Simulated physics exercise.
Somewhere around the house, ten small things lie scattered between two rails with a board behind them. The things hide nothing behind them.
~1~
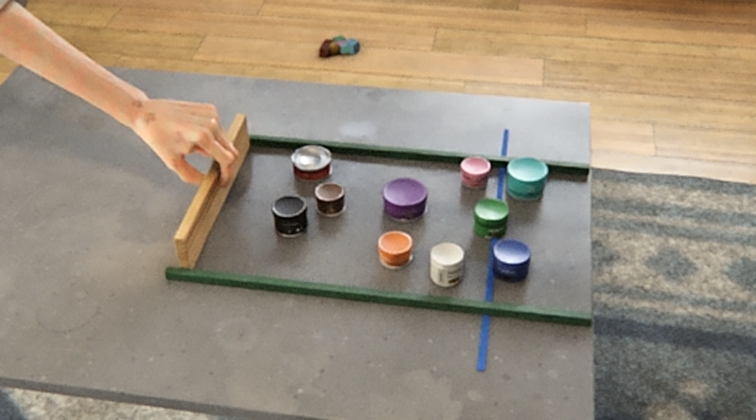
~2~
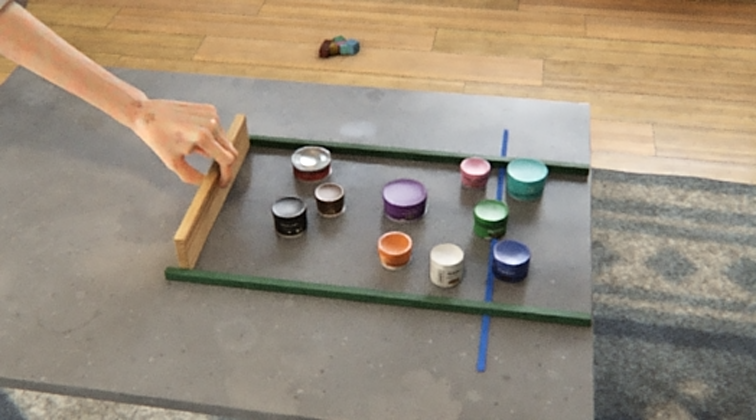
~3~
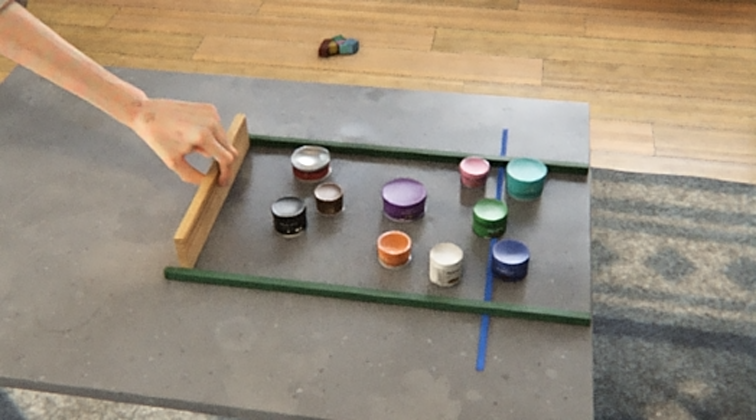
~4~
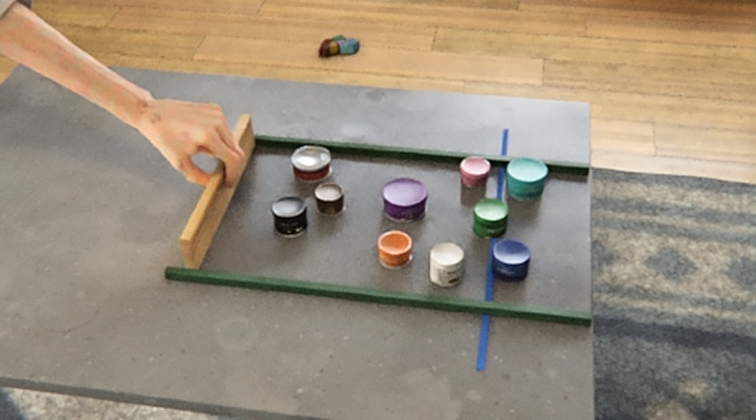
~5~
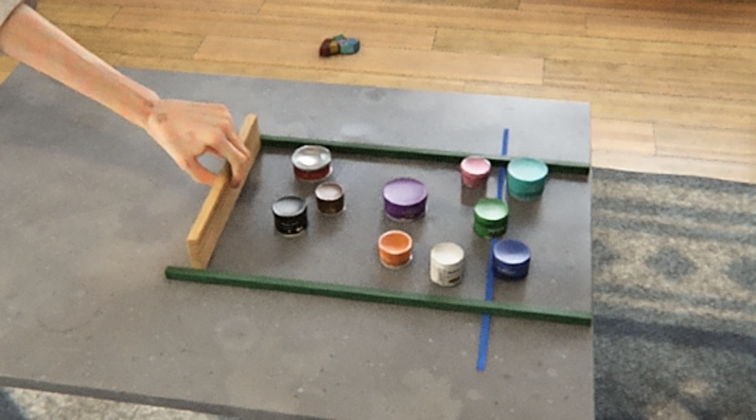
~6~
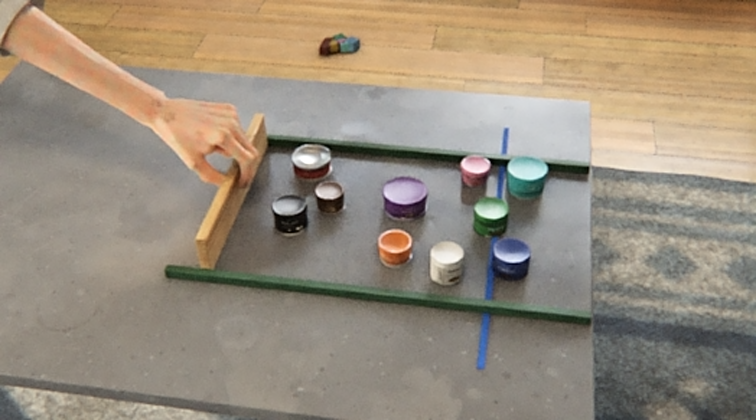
A hand slowly sliding a wooden board a little to the right between green rails, the scattered colourful pots ahead staying still.
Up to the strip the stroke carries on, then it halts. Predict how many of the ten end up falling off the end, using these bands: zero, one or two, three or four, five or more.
From what happens, the ones that come off the end make zero in total.
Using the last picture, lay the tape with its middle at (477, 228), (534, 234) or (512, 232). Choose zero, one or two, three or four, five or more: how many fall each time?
Lab note - count at each of the three spots: None; just one or two; not one.
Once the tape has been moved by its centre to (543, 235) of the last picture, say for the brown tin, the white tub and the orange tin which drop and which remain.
Going in order, the brown tin keeps its spot, then the white tub keeps its spot, then the orange tin keeps its spot.
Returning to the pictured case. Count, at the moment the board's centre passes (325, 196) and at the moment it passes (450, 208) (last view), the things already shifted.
In order, the tallies are 3 and 9.
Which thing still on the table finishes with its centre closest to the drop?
Looks like the turquoise pot to me.
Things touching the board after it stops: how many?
Count: 5.
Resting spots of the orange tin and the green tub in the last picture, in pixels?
I'd put one close to (508, 265) and the other close to (541, 228).
Early on, none off yet; turquoise pot at rest near (526, 178); blue tub at rest near (511, 259); green tub at rest near (491, 217).
Finally, the number that fall off is zero.
